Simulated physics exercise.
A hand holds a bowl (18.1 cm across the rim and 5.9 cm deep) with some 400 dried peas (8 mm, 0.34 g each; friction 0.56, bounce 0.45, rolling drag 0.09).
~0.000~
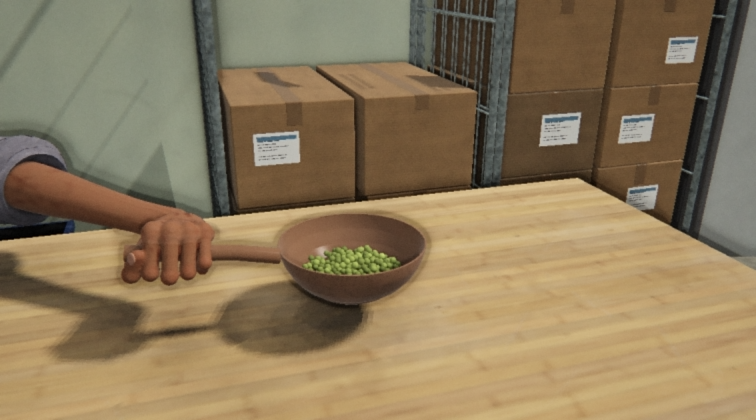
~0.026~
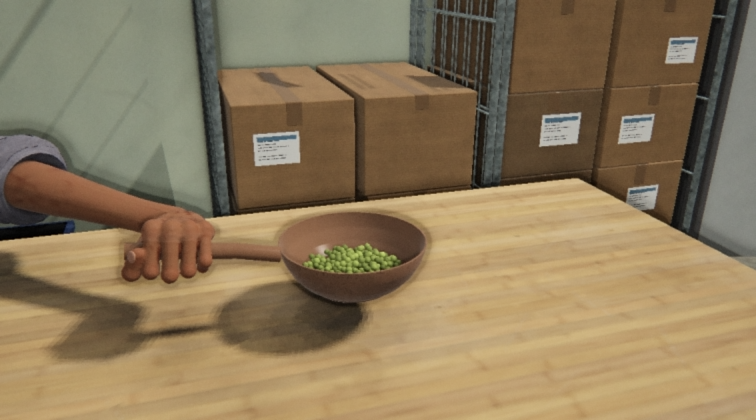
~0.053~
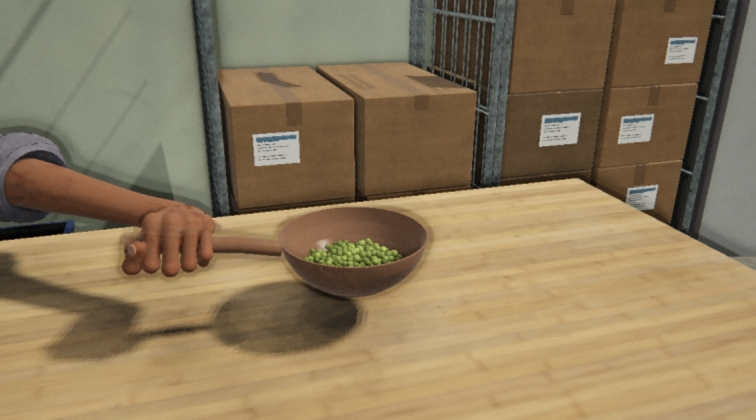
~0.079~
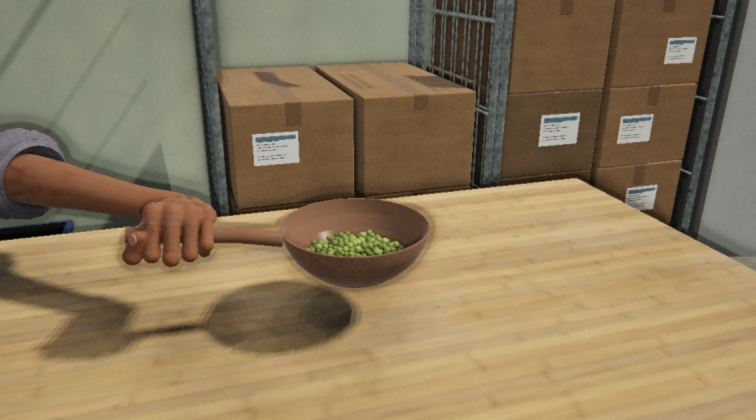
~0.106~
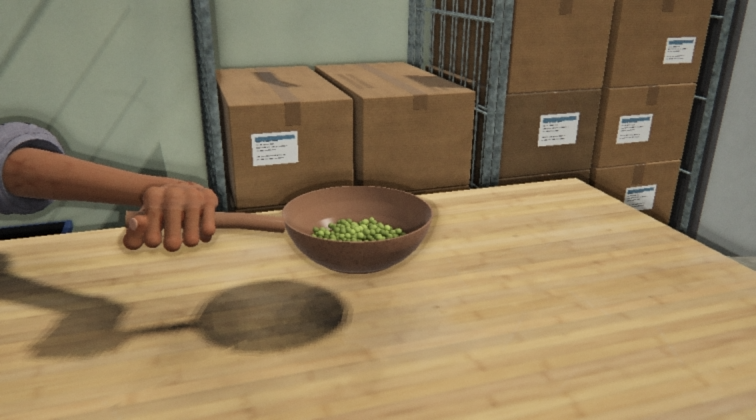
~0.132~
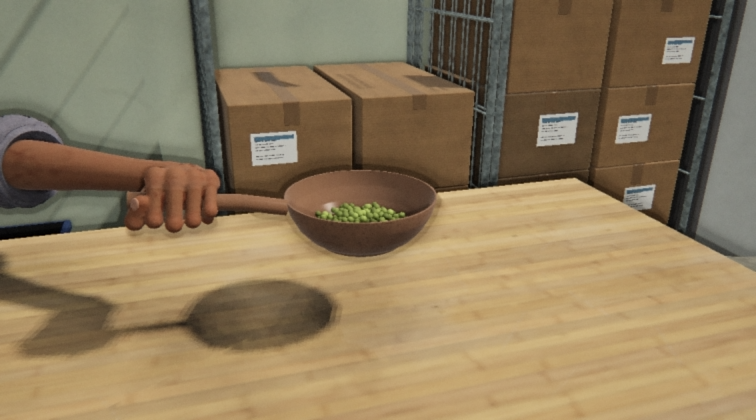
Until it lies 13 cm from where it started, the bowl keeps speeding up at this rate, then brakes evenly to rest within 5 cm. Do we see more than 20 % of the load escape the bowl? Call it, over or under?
My call: Under.
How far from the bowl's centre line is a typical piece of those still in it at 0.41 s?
Estimate: Near 6.0 centimetres.
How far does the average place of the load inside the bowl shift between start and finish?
Shift: Approx. 1.0 cm.
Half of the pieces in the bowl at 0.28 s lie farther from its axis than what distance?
4.0 cm, roughly.
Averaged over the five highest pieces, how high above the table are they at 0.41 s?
About 29 cm.
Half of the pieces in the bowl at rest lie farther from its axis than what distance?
My best guess is close to 4.0 cm.
Then, at 0.28 s, bowl 100 %; middle of the pieces not yet landed near (397, 105).
After 0.41 s, bowl 95 %; middle of the pieces not yet landed near (421, 113).
After 0.52 s, bowl 95 %; middle of the pieces not yet landed near (406, 133).
After 0.63 s, bowl 95 %; middle of the pieces not yet landed near (393, 134).
At rest (1.2 s), bowl 95 %, fallen right of where it stops 5 %.
